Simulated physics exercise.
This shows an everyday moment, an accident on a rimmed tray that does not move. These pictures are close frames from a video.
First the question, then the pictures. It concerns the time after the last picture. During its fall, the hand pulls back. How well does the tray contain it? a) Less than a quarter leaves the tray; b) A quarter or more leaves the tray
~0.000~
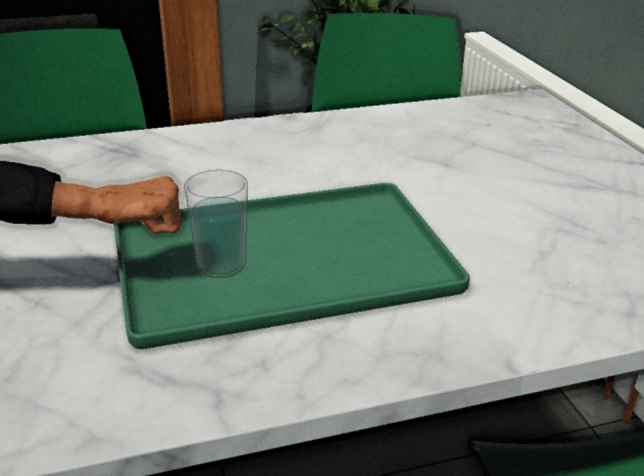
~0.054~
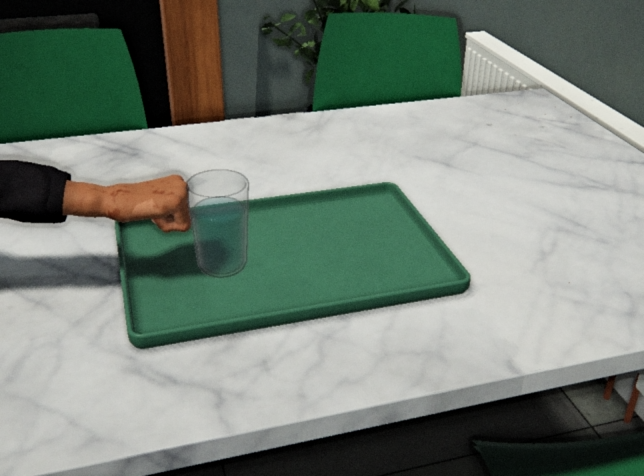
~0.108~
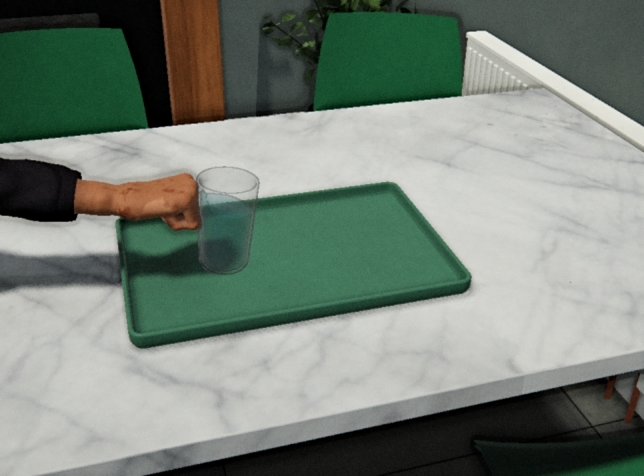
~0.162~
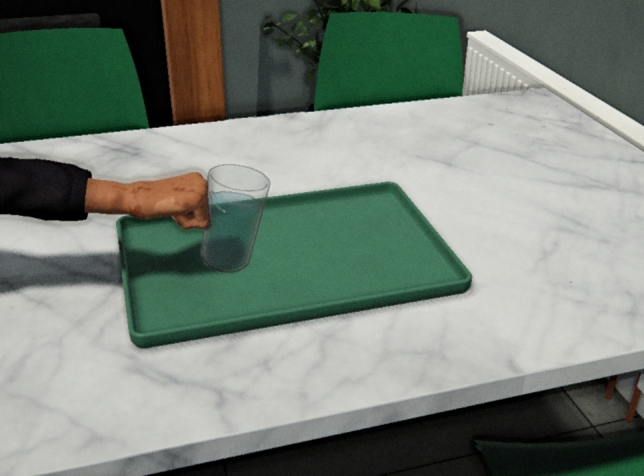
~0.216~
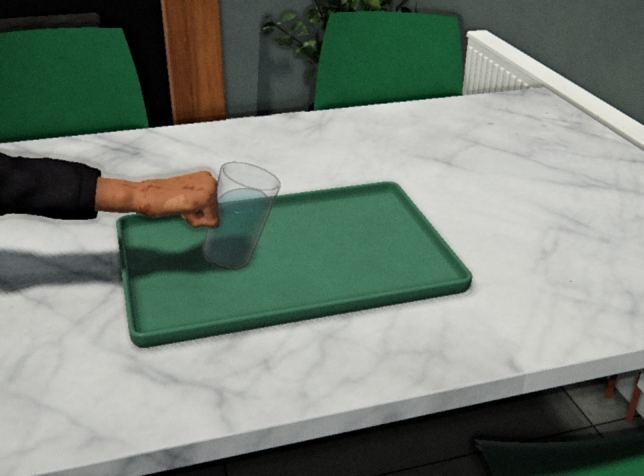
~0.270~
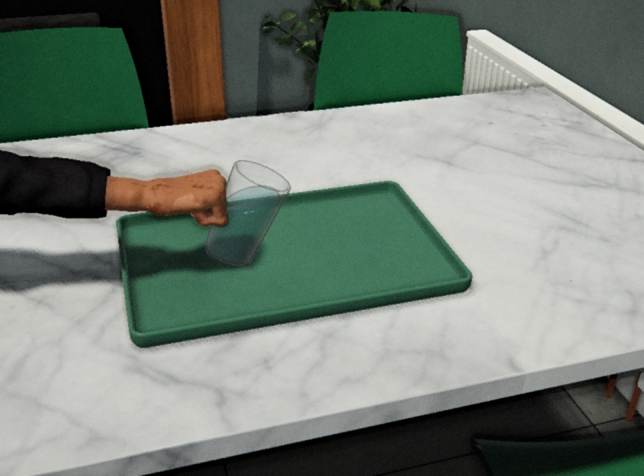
Option a: Less than a quarter leaves the tray.
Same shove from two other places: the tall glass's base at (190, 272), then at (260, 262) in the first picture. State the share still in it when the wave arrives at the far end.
It would be around 55 per cent, and then around 80 per cent.
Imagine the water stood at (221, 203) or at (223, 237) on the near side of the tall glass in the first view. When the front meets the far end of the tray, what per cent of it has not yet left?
60 % and 65 %.
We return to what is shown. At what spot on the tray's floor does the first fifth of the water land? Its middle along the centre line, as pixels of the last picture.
I'd mark it somewhere roughly at pixel (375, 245).
A moment on, the tall glass is falling and 100 per cent is in the glass, 0 on the tray and 0 above or beyond its rim.
Next, the tall glass lies on its side and 71 per cent is in the glass, 21 on the tray and 8 above or beyond its rim.
Then the tall glass lies on its side and 40 per cent is in the glass, 42 on the tray and 18 above or beyond its rim.
Later the tall glass lies on its side and 21 per cent is in the glass, 62 on the tray and 17 above or beyond its rim.
At rest 83 per cent is held by tray and glass, 17 is off the tray.
